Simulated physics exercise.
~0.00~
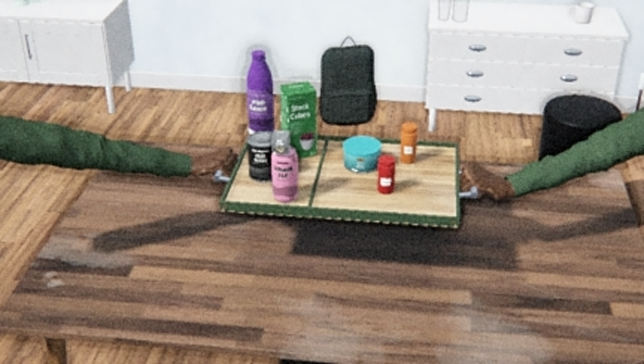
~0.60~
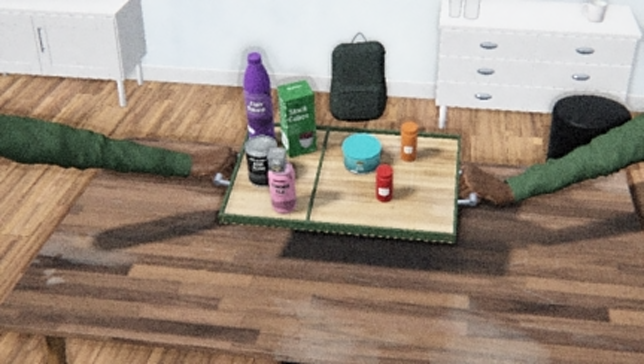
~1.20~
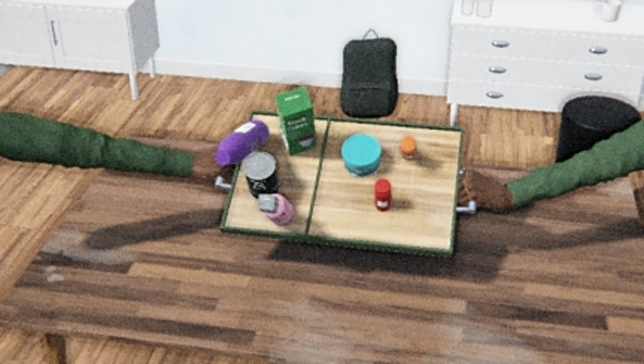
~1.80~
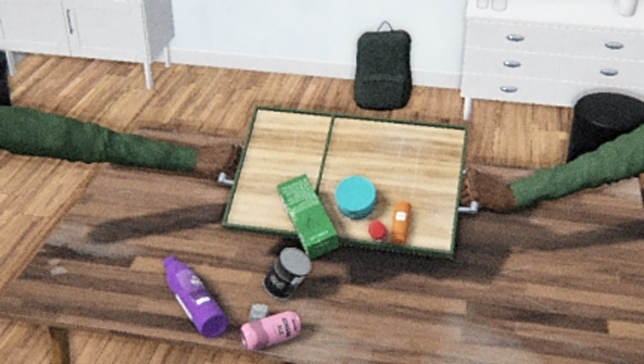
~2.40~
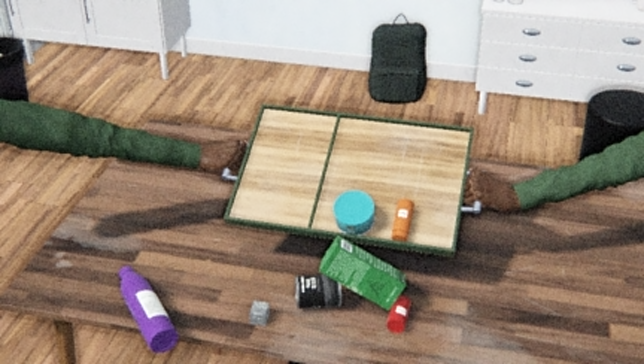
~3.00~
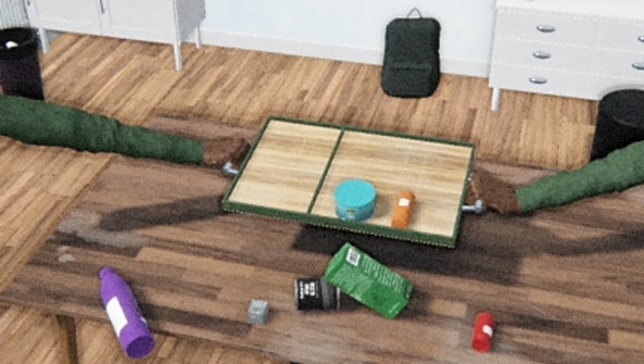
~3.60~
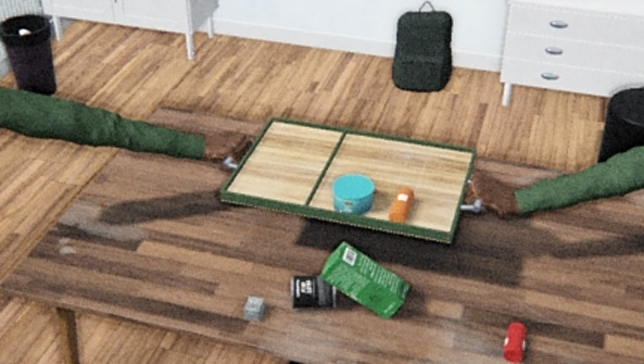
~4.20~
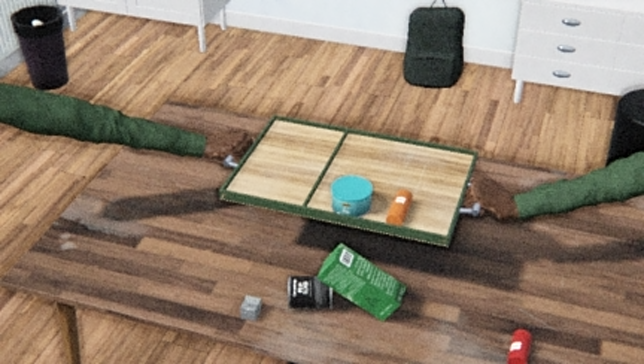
Two green-sleeved arms tipped a tray's near edge down, sending a purple bottle, pink can, black tin, green carton, red shaker and small grey box onto the table, then levelled it with the turquoise tub and toppled orange shaker still aboard.
